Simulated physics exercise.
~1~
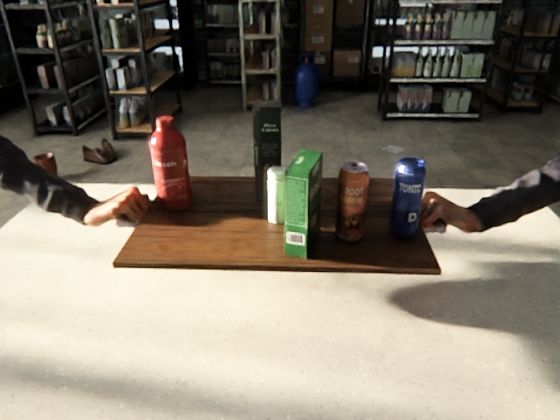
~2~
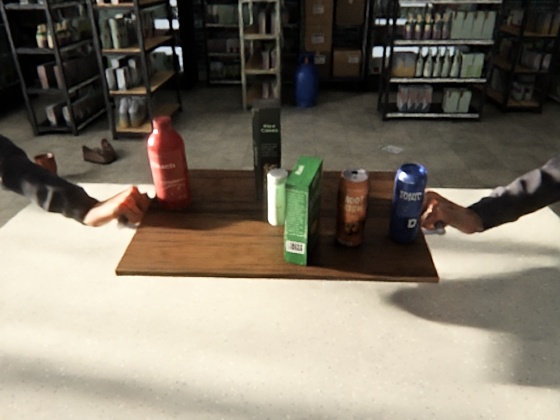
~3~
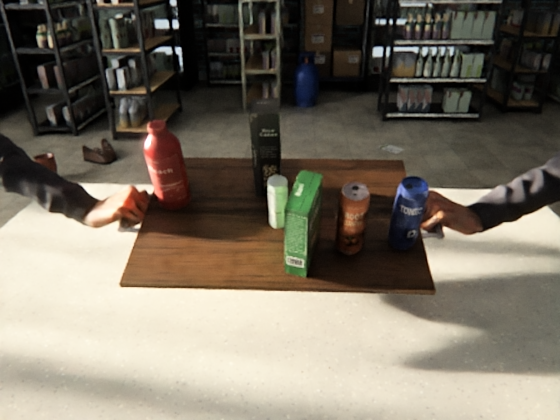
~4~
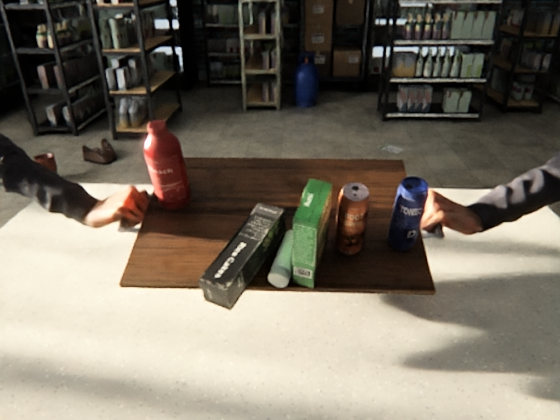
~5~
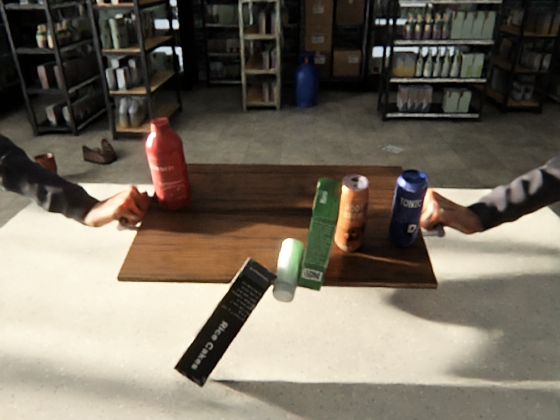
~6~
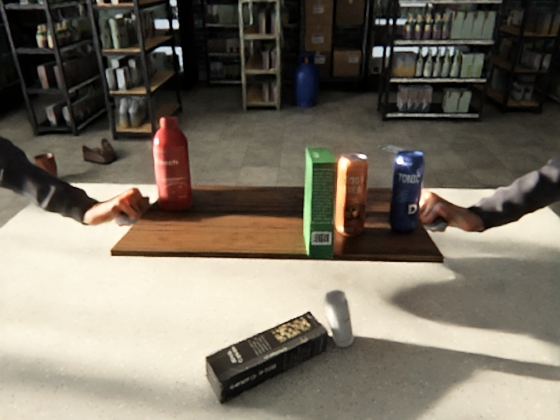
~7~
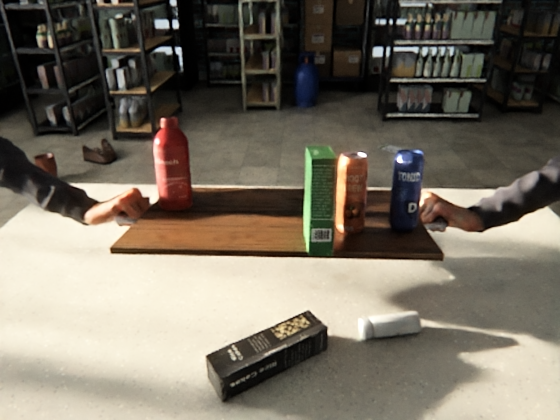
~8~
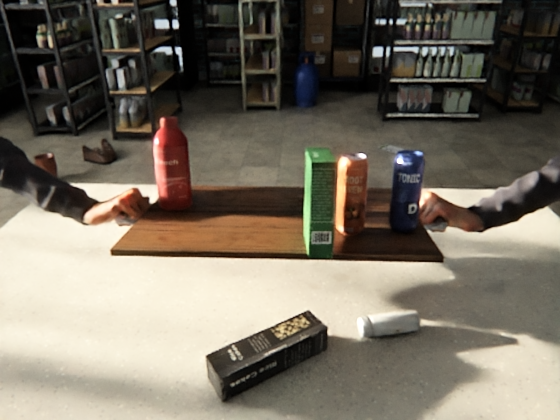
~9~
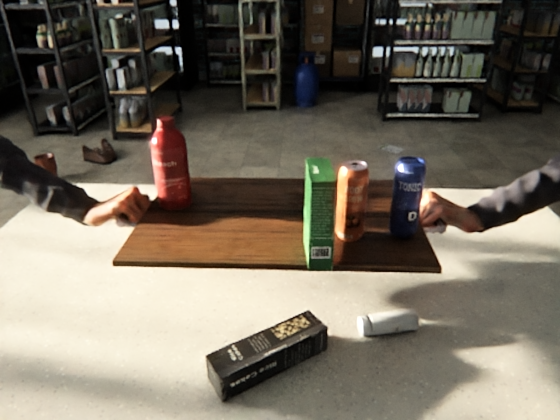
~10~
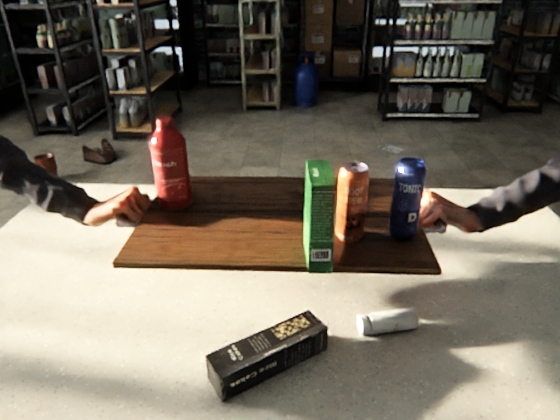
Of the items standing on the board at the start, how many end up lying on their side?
Two of them end up on their side, the black carton and the white shaker.
